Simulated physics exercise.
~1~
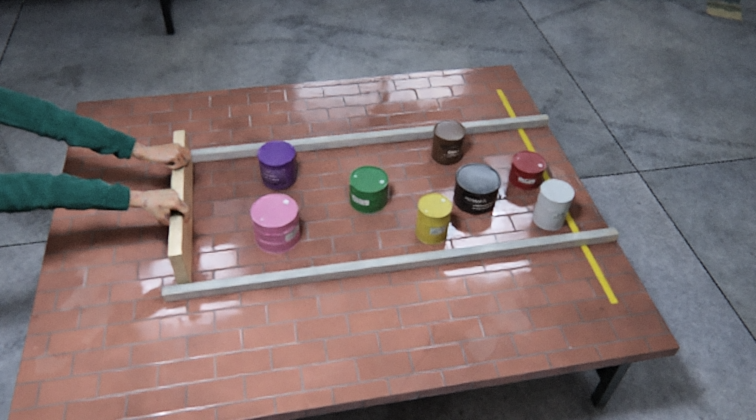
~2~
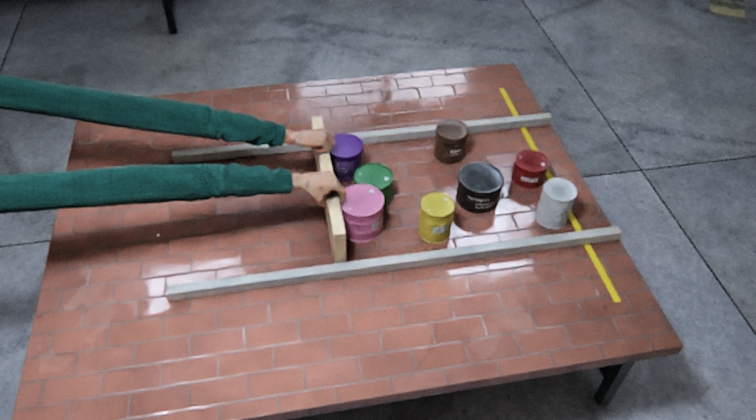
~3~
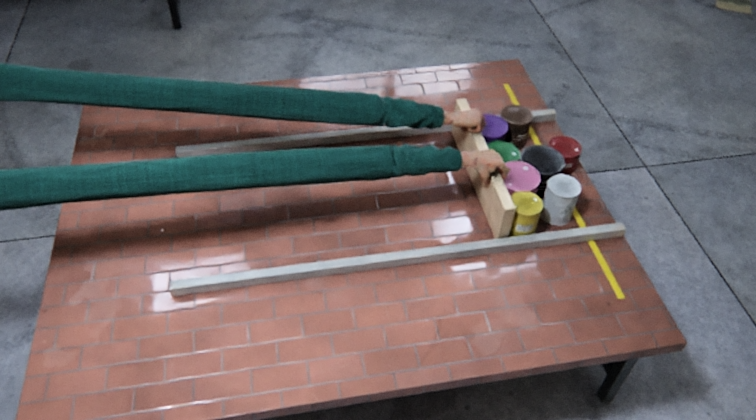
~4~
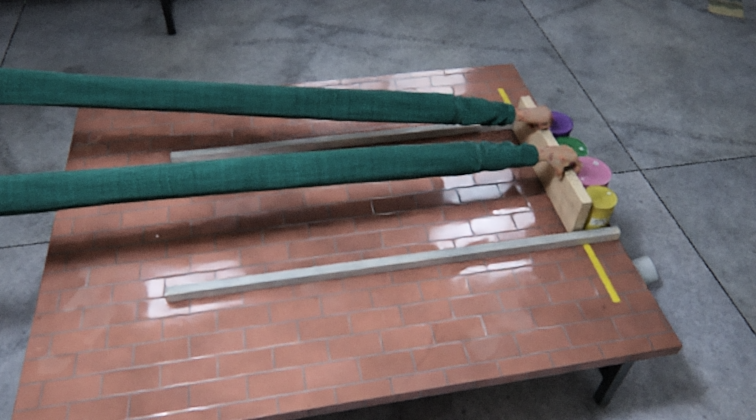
A wooden plank pushed by two hands sweeps paint cans rightward, sending some off the edge.
